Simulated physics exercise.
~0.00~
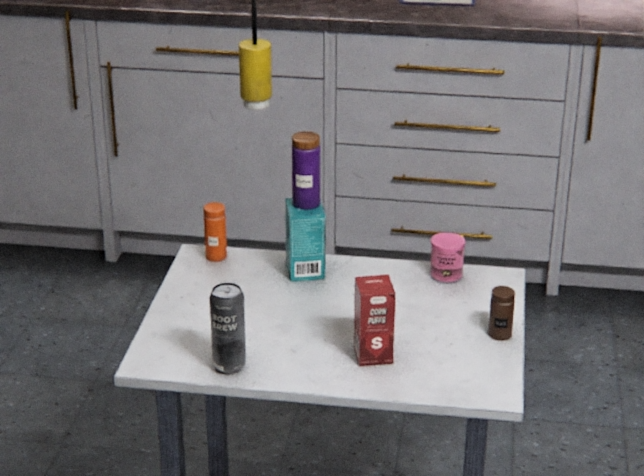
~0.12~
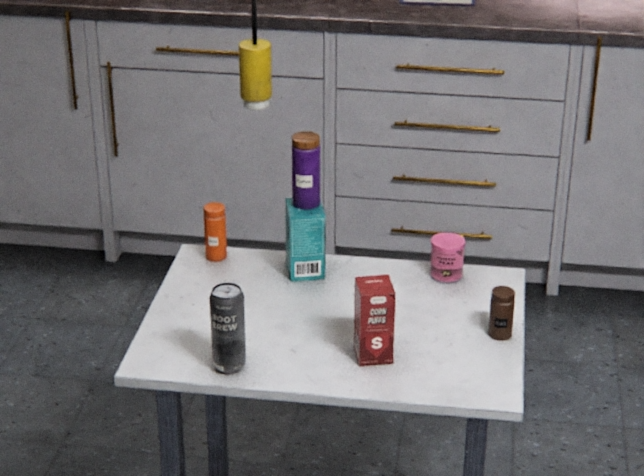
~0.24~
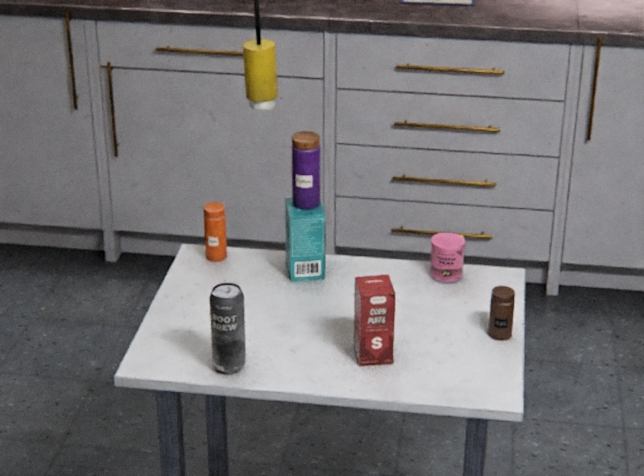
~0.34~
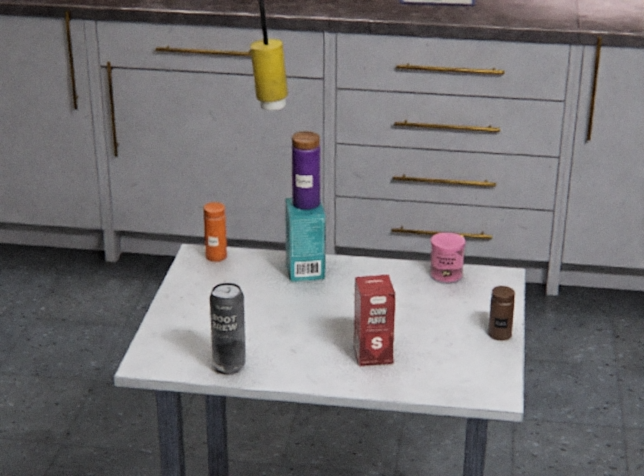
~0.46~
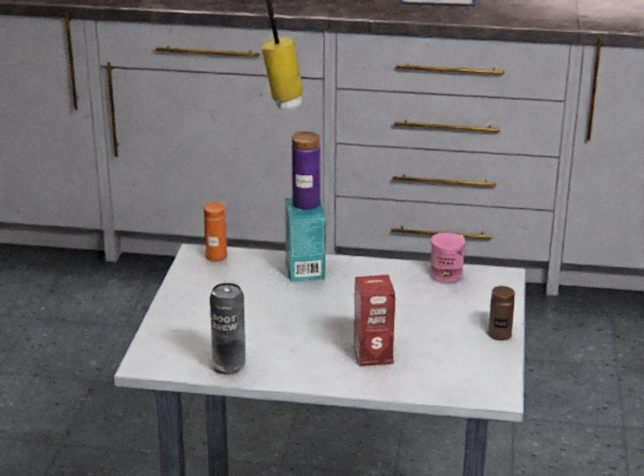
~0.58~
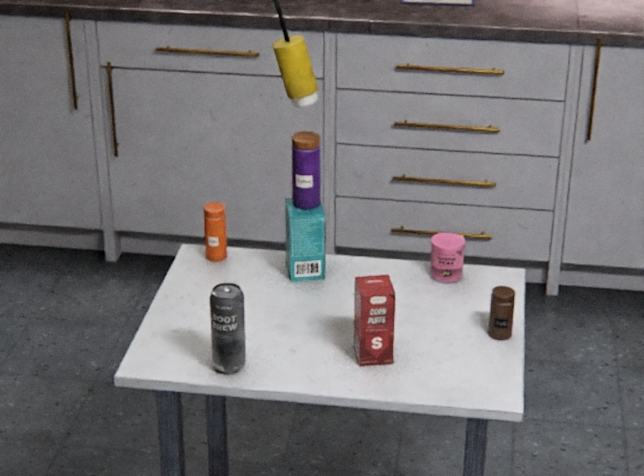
A hanging yellow lamp swings to the right above a table of containers that stay still.
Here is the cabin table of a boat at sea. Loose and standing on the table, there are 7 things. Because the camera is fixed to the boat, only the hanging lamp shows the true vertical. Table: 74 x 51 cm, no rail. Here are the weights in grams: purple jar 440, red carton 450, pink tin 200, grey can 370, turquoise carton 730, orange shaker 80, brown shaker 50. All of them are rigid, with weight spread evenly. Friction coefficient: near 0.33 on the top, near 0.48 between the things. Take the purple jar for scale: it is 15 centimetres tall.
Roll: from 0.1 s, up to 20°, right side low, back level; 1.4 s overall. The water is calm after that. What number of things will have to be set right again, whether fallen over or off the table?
The number is two.
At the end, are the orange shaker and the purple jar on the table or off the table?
The orange shaker stays within bounds; the purple jar winds up out of bounds.
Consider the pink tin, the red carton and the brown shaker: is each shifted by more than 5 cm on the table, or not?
In short, the pink tin stays close to home, the red carton stays close to home, the brown shaker stays close to home.
By 1.18 s, boat heeled 9°, right side down; purple jar rocked 67° off its seat near (428, 220); red carton 2 cm from its spot near (386, 321); turquoise carton on its side.
By 1.48 s, boat level; purple jar now off the table; red carton 2 cm from its spot near (386, 321); turquoise carton on its side.
When it is over (2.0 s), off the table, purple jar; lying over on the table, turquoise carton; the other 5 within 5 cm of the start. In the last view, red carton near (386, 321).
